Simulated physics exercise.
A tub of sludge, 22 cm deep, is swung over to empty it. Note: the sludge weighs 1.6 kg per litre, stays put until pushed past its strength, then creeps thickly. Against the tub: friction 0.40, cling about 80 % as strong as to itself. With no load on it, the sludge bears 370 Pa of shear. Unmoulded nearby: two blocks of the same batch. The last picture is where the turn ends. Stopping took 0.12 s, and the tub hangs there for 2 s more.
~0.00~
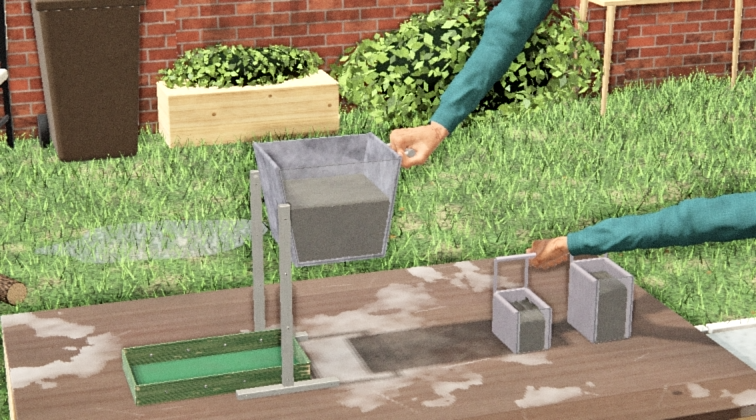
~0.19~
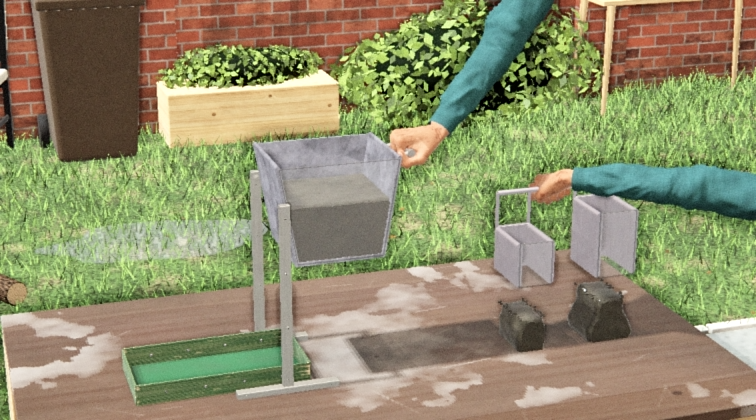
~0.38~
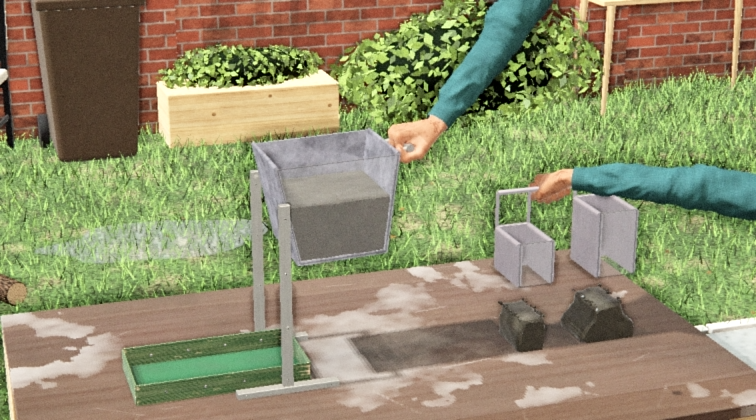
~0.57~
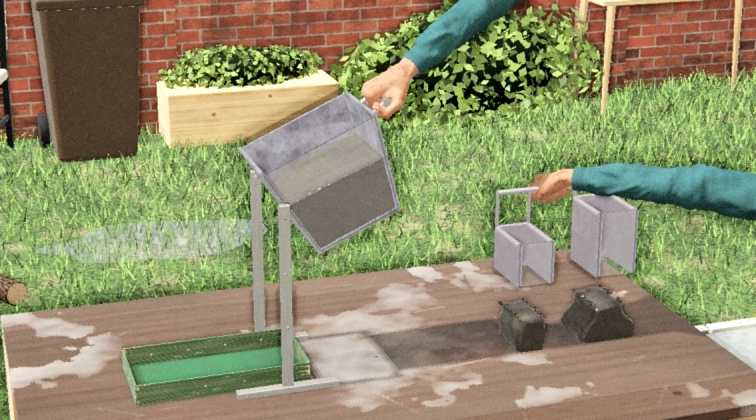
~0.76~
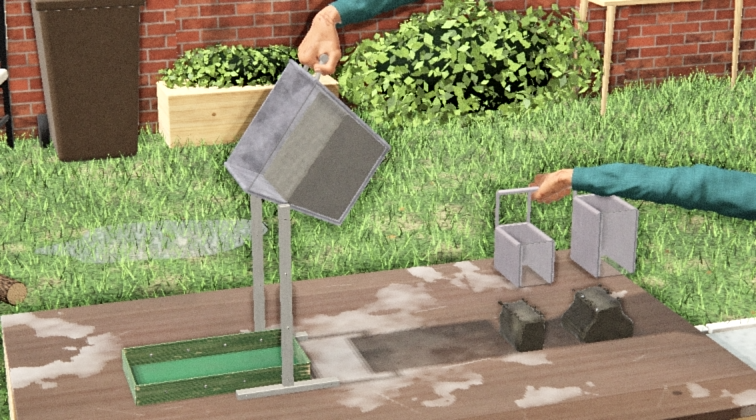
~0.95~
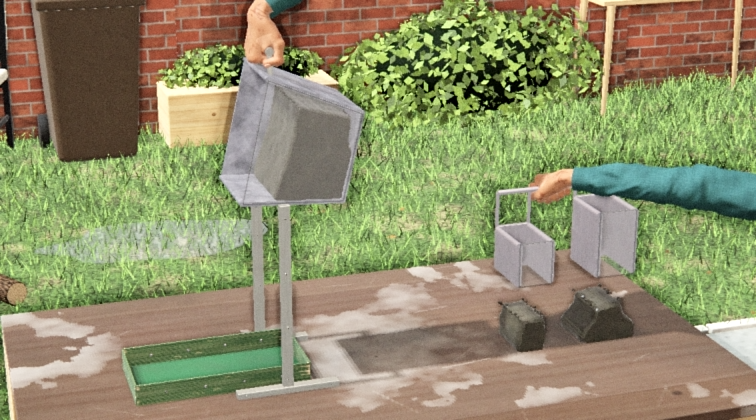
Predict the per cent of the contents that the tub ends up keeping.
The tub ends up keeping roughly 73 %.
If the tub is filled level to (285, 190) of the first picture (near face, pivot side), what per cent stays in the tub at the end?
Roughly 50 per cent would still be in the tub at the end.
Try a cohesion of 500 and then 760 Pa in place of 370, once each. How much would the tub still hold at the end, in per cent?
It'd be some 95 percent the first time and some 100 percent the second.
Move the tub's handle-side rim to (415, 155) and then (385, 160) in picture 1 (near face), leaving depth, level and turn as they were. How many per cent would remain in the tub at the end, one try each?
60 %, then 100 %.
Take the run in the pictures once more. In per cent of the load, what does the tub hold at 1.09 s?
Close to 100 in a hundred.
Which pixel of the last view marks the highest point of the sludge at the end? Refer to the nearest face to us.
I'd say it peaks at roughly (302, 156) in the last picture.
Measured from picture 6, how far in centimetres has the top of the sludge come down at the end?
11 cm.
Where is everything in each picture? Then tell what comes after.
The first picture shows handle-side rim at (398, 158), tilt 0 degrees; crest of the sludge at (294, 208); block heights 8.9 cm, 14 cm (left to right).
The second picture shows handle-side rim at (398, 158), tilt 0 degrees; crest of the sludge at (294, 208); block heights 8.6 cm, 11 cm (left to right).
The third picture shows handle-side rim at (396, 154), tilt 2 degrees; crest of the sludge at (386, 196); block heights 8.6 cm, 9.7 cm (left to right).
The fourth picture shows handle-side rim at (373, 116), tilt 24 degrees; crest of the sludge at (382, 159); block heights 8.5 cm, 9.7 cm (left to right).
The fifth picture shows handle-side rim at (315, 83), tilt 55 degrees; crest of the sludge at (348, 115); block heights 8.5 cm, 9.7 cm (left to right).
The sixth picture shows handle-side rim at (267, 82), tilt 77 degrees; crest of the sludge at (304, 108); block heights 8.5 cm, 9.7 cm (left to right).
After 1.09 s, the tub is at 77 degrees and holds 100 %.
After 1.26 s, the tub is at 77 degrees and holds 86 %.
After 1.43 s, the tub is at 77 degrees and holds 74 %.
After 1.60 s, the tub is at 77 degrees and holds 73 %.
After 2.95 s, the tub is at 77 degrees and holds 73 %.
